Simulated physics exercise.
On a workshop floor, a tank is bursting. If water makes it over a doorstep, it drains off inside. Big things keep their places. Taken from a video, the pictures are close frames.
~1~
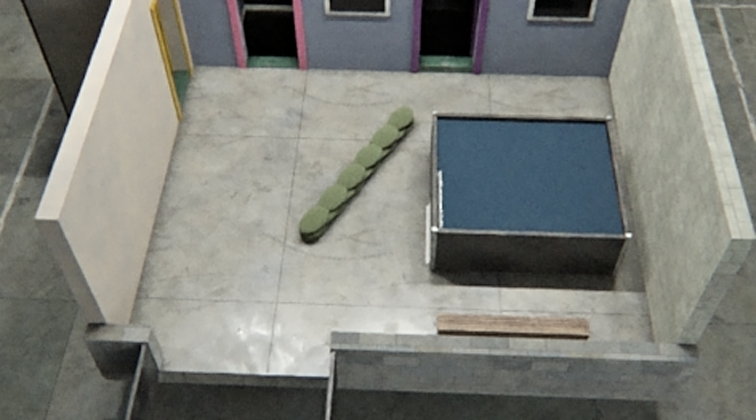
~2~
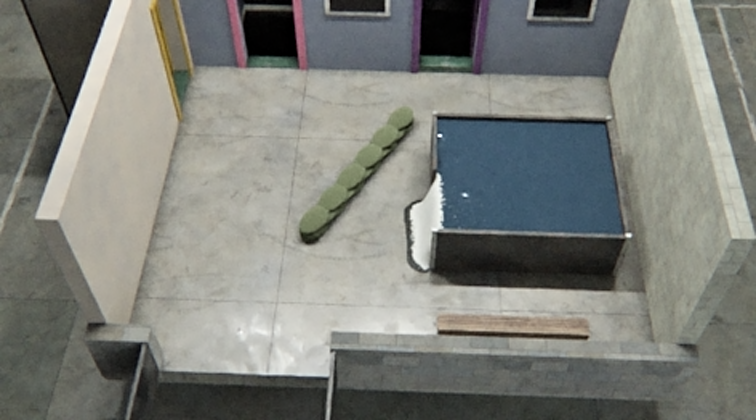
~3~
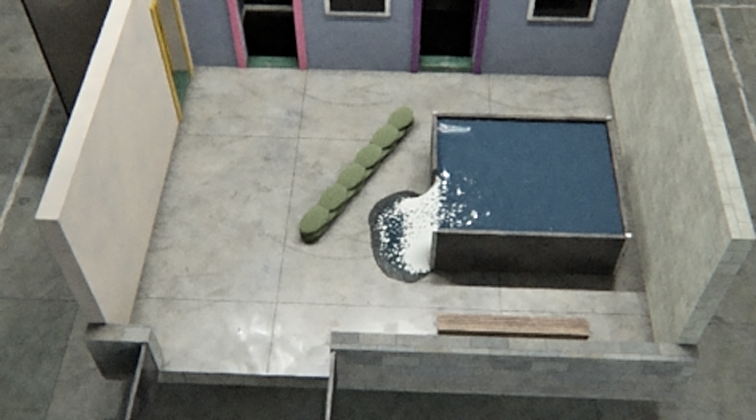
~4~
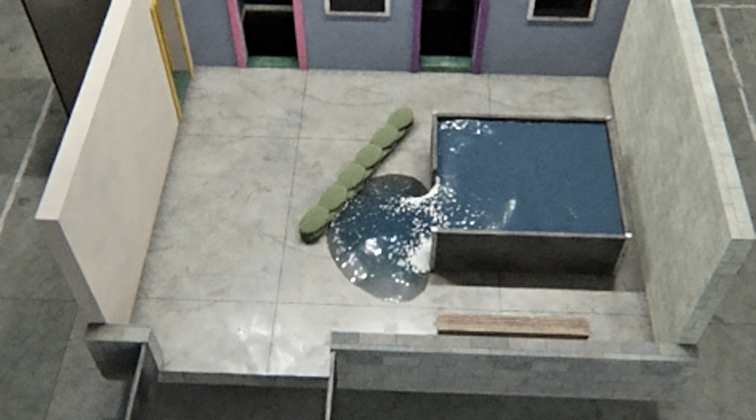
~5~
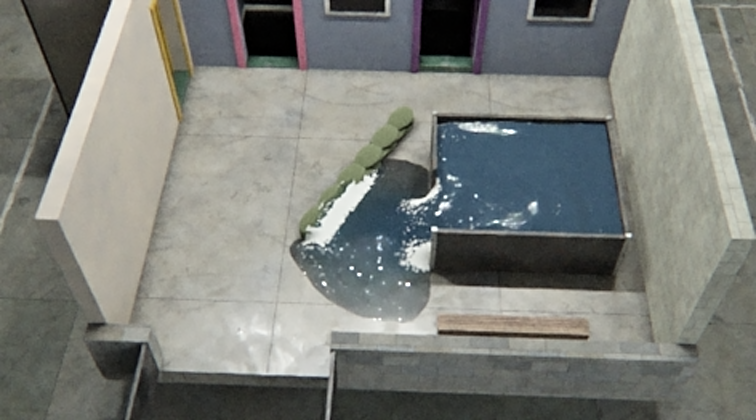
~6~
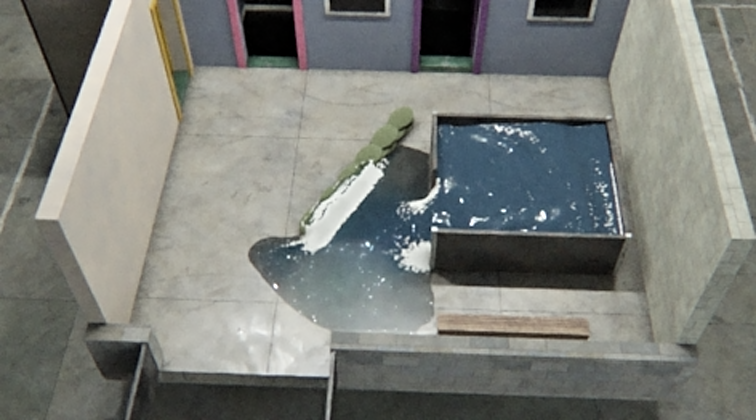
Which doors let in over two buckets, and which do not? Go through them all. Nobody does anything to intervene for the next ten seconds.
I predict the yellow door will remain at two buckets or below; I predict the pink door will overshoot two buckets; I predict the purple door will remain at two buckets or below.
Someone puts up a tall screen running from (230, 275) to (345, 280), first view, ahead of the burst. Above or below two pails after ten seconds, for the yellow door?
On my reading, the yellow door stays short.
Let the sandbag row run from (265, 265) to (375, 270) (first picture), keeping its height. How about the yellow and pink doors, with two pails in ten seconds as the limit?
The yellow door ends up above, while the pink door ends up above.
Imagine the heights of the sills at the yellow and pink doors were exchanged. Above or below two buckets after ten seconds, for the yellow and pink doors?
Result: Yellow door crosses the line, pink door remains below the line.
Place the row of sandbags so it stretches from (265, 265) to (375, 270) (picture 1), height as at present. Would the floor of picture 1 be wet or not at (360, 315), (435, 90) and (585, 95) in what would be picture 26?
Spot by spot: Inundated, untouched, untouched.
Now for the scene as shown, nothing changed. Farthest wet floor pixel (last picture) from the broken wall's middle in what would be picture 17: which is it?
Front's tip: Near (123, 352).
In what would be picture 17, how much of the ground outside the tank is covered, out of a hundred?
I'd guess some 50 per cent.
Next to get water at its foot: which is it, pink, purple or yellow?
The one in purple.
A moment on, water covers 35 % of the floor; the yellow door not reached, the pink door not reached, the purple door not reached.
Next, water covers 50 % of the floor; the yellow door not reached, the pink door not reached, the purple door not reached.
Then, water covers 50 % of the floor; the yellow door wet at the sill, nothing in, the pink door not reached, the purple door wet at the sill, nothing in.
Later, water covers 80 % of the floor; the yellow door wet at the sill, nothing in, the pink door under two buckets in, the purple door wet at the sill, nothing in.
In the end, water covers 90 % of the floor; the yellow door wet at the sill, nothing in, the pink door over two buckets in, the purple door wet at the sill, nothing in.
